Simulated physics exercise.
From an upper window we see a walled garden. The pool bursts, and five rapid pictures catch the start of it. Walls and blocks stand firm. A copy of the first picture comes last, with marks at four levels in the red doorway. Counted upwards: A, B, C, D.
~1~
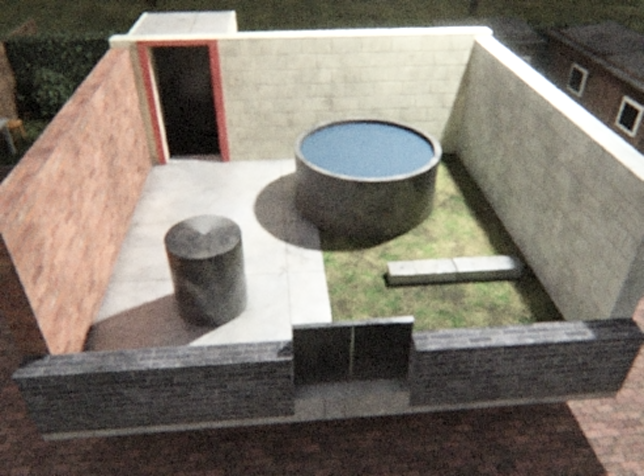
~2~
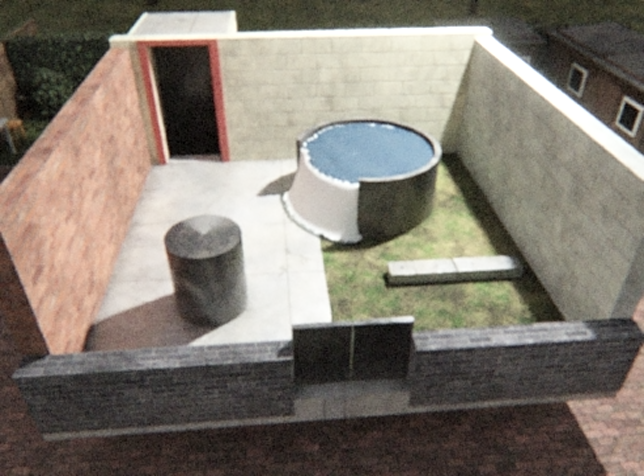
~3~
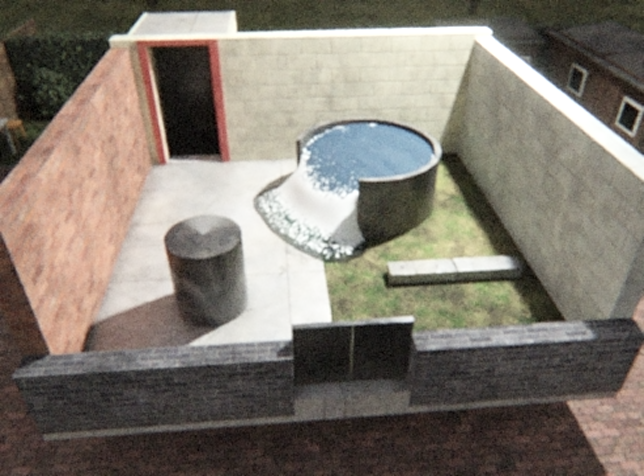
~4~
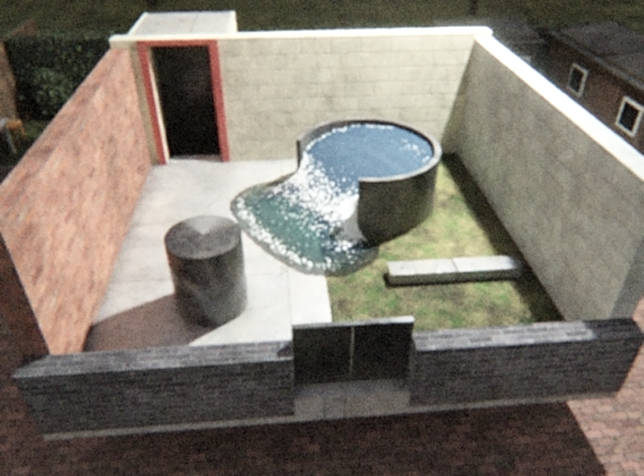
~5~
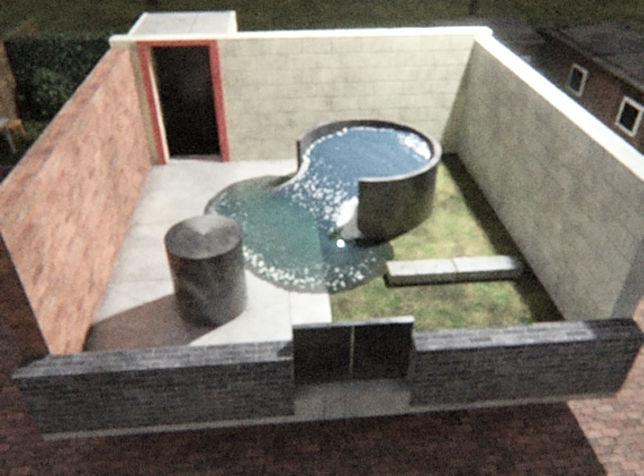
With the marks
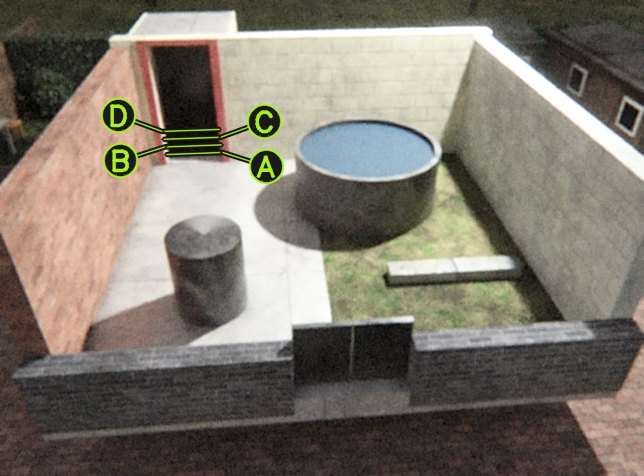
Walled garden seen from above, the round pool's front left side opening and water pouring out, spreading across paving and grass.
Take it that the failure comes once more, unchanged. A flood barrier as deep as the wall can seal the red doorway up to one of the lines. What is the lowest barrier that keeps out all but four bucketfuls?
A is the one.
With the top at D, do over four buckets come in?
No, that is safe.
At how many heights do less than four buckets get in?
All of them.
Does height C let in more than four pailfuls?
No.
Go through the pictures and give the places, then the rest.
In the first frame, water in the pool at rest, its middle at (367, 151); foot of the red doorway at (195, 163); shut gate at (352, 331).
In the second frame, 2 % of the ground under water, visible out to (351, 243).
In the third frame, 6 % of the ground under water, visible out to (340, 258).
In the fourth frame, 11 % of the ground under water, visible out to (347, 269).
In the fifth frame, 18 % of the ground under water, visible out to (346, 286).
In lime, A at (194, 153); B at (193, 145); C at (192, 138); D at (191, 130); from the bottom up A, B, C, D.
For height A, a splash gets over, under a bucket.
For height B, nothing gets over.
For height C, nothing gets over.
For height D, nothing gets over.
